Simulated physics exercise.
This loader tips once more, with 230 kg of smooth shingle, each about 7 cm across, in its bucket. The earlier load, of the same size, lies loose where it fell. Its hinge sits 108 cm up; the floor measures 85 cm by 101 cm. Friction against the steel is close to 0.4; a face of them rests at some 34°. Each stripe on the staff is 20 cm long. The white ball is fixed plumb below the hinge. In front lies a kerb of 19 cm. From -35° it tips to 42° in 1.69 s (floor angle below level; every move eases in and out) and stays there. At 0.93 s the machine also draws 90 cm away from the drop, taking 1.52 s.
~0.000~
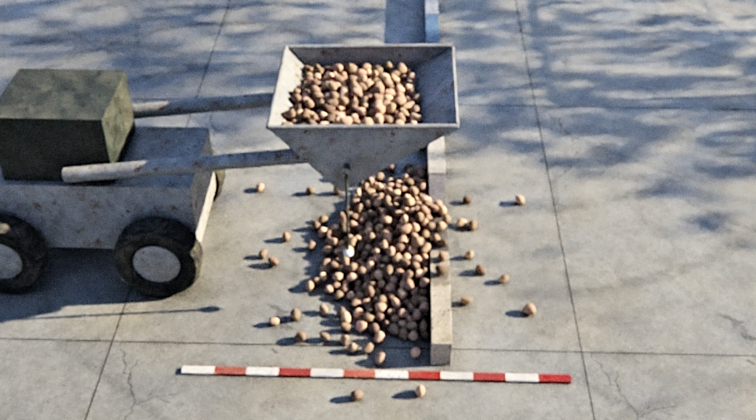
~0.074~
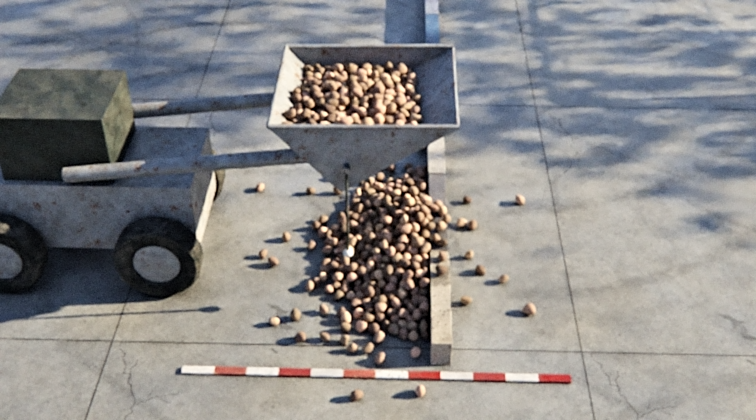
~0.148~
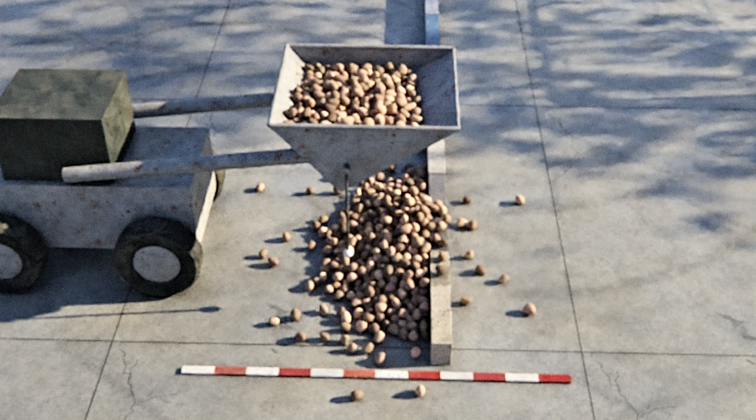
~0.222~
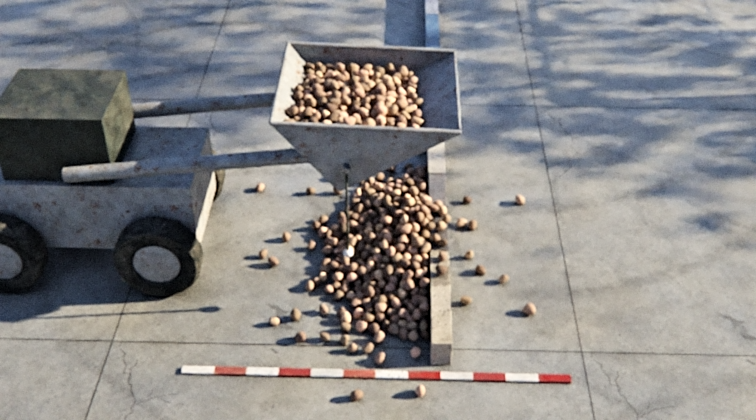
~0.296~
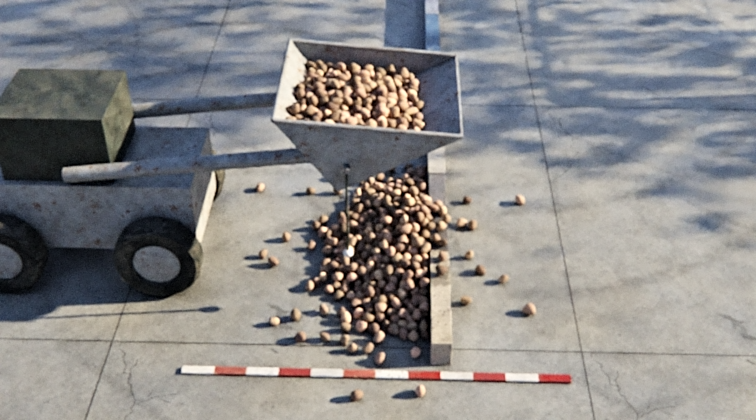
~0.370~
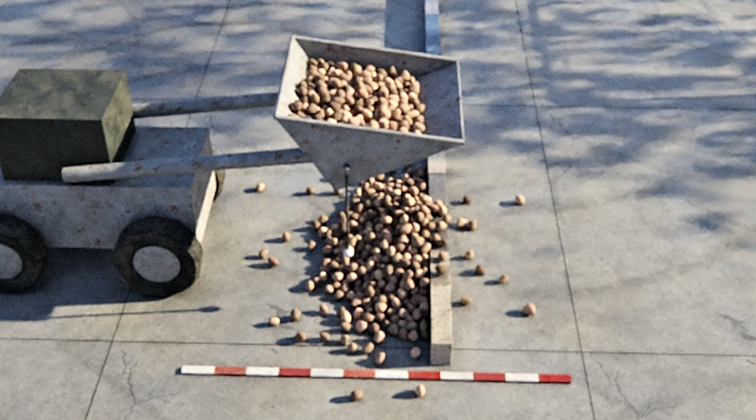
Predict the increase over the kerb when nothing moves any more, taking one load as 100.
Some 22 per cent is added.
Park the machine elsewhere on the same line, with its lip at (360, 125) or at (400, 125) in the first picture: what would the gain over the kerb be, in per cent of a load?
First some 0, then 0 per cent.
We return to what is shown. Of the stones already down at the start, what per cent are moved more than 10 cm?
About 15 per cent.
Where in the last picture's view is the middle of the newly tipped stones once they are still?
Near (397, 237).
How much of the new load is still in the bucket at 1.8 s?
It holds some 5 per cent.
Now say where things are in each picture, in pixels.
Lip at (458, 127), floor tilted -35°, highest stones at (338, 89). The earlier load is highest near (418, 217), 25 cm above ground level, 98 % on this side of the kerb, 2 % over the kerb, in the first frame.
Lip at (459, 127), floor tilted -35°, highest stones at (339, 88); the stones move at 0.0 m/s on average, in the second frame.
Lip at (459, 129), floor tilted -33°, highest stones at (339, 88); the stones move at 0.1 m/s on average, in the third frame.
Lip at (461, 133), floor tilted -31°, highest stones at (335, 86); the stones move at 0.1 m/s on average, in the fourth frame.
Lip at (462, 137), floor tilted -29°, highest stones at (334, 86); the stones move at 0.1 m/s on average, in the fifth frame.
Lip at (464, 143), floor tilted -26°, highest stones at (329, 85); the stones move at 0.1 m/s on average, in the sixth frame.
After 1.3 s the floor is at 30°; in per cent of one load, 92 in the bucket, 106 on this side of the kerb, 2 over the kerb; the foremost stones are at (487, 243).
After 1.8 s the floor is at 42°; in per cent of one load, 5 in the bucket, 174 on this side of the kerb, 21 over the kerb; the foremost stones are at (529, 238).
After 2.9 s the floor is at 42°; in per cent of one load, 0 in the bucket, 177 on this side of the kerb, 23 over the kerb; the foremost stones are at (590, 235).
After 5.3 s the floor is at 42°; in per cent of one load, 0 in the bucket, 177 on this side of the kerb, 23 over the kerb; the foremost stones are at (590, 235). Net gain over the kerb, 22.
